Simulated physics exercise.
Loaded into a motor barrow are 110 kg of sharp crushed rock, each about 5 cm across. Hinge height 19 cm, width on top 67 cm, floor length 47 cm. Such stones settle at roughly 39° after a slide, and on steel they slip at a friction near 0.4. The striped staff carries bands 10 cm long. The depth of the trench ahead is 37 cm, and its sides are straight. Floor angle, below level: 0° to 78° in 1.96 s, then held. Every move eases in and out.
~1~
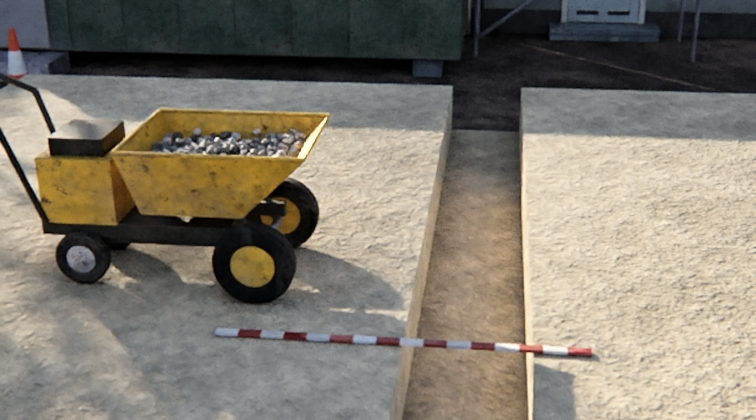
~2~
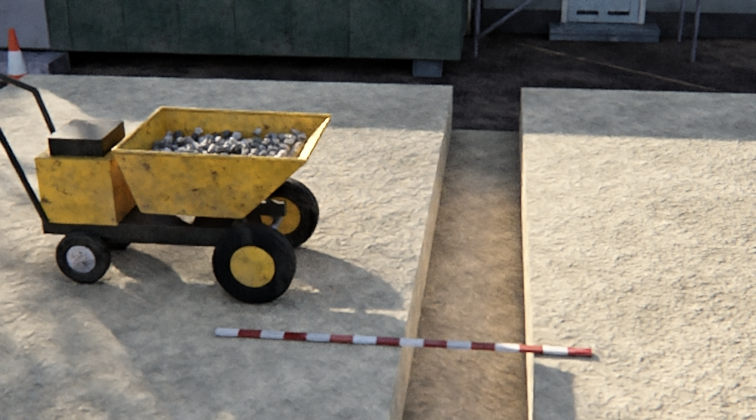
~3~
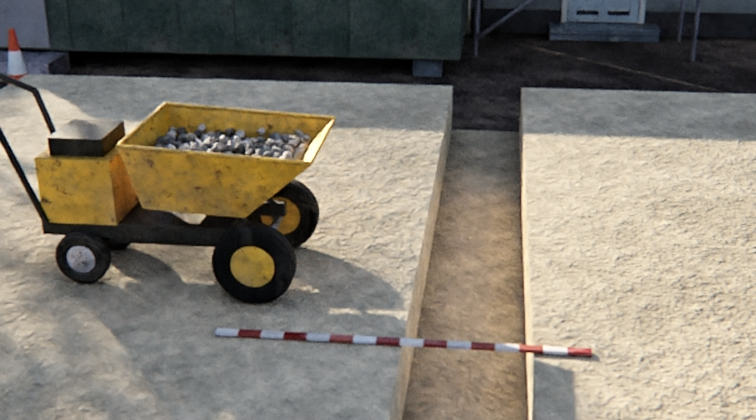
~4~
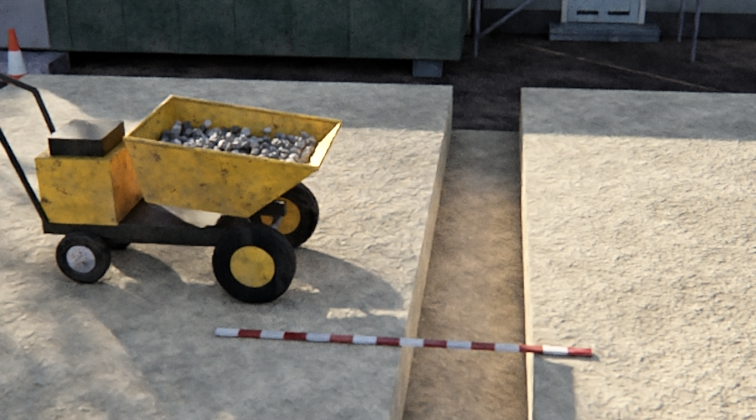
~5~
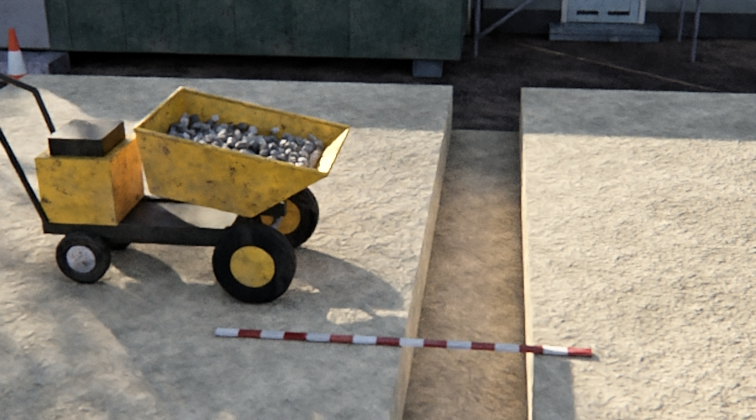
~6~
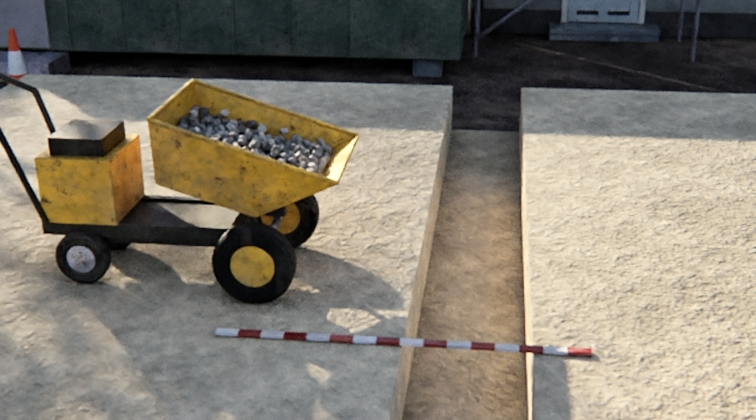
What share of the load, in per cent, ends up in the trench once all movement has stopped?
About 47 per cent.
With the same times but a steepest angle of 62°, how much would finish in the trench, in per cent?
About 55 per cent would end up in the trench.
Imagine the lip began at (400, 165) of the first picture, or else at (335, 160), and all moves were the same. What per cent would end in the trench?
Around 100% for the first place and 100% for the second.
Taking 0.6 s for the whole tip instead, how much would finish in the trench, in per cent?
In that case some 65 per cent.
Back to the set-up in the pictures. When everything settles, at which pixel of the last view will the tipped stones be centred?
I'd put it close to (454, 346).
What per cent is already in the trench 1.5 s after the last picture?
About 30 per cent by then.
Then, 0.9 s after the last picture the floor is at 66°, 100 % in the skip; the foremost stones are at (385, 235).
Then, 1.5 s after the last picture the floor is at 78°, 61 % in the skip, 10 % short of the trench, 29 % in the trench; the foremost stones are at (511, 357).
Then, 1.8 s after the last picture the floor is at 78°, 48 % in the skip, 10 % short of the trench, 42 % in the trench; the foremost stones are at (522, 358).
Then, 3.8 s after the last picture the floor is at 78°, 43 % in the skip, 10 % short of the trench, 47 % in the trench; the foremost stones are at (520, 365).
